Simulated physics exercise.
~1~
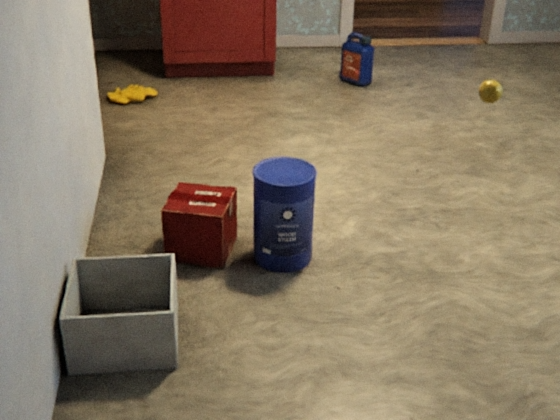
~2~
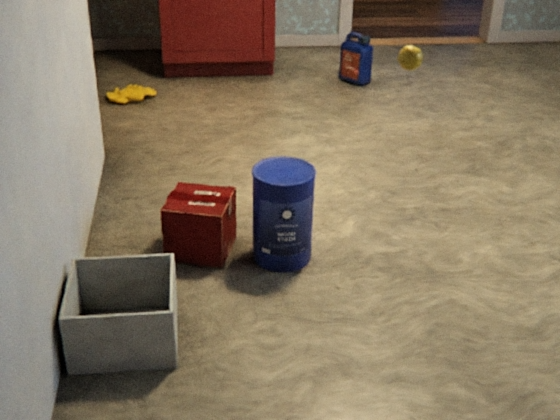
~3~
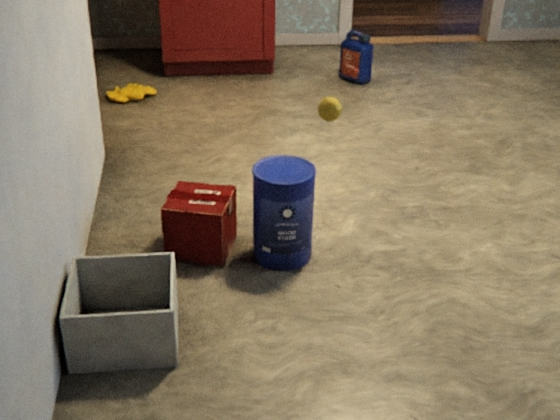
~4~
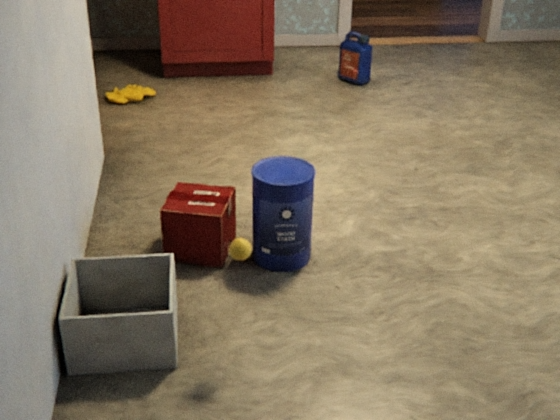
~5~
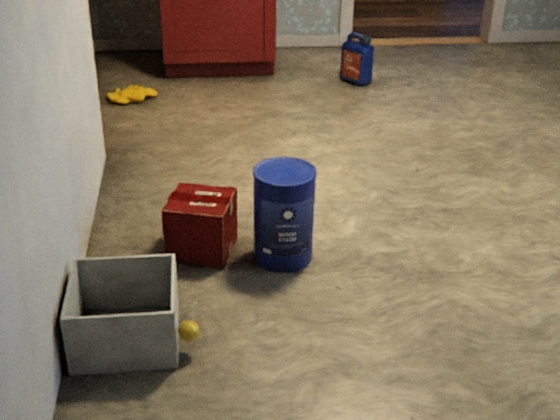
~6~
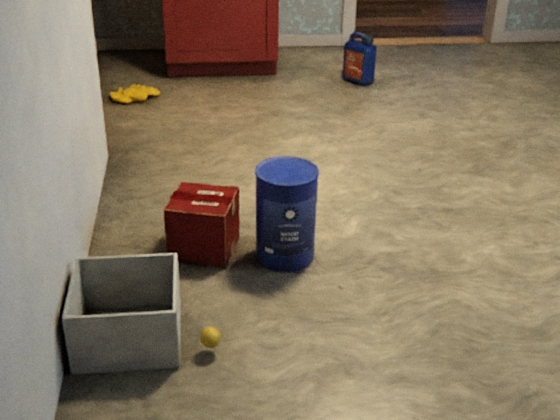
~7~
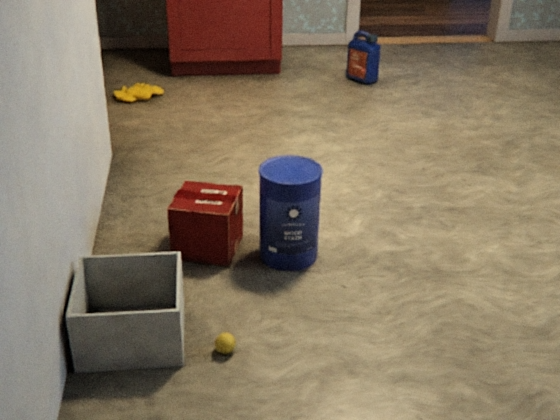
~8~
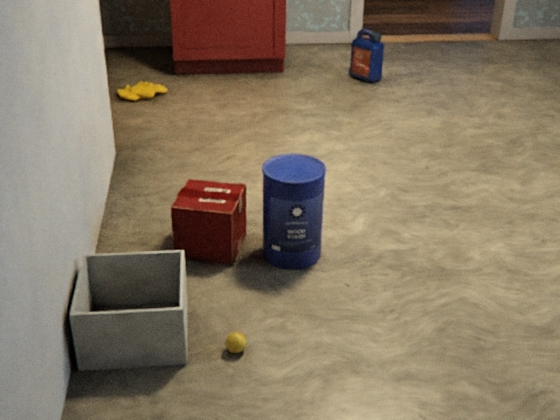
The video shows a yellow lemon flying left and down across a room toward an open gray box, passing a red parcel and a blue pail. It reaches the box's right side, moves back to the right, and ends on the floor outside the box.
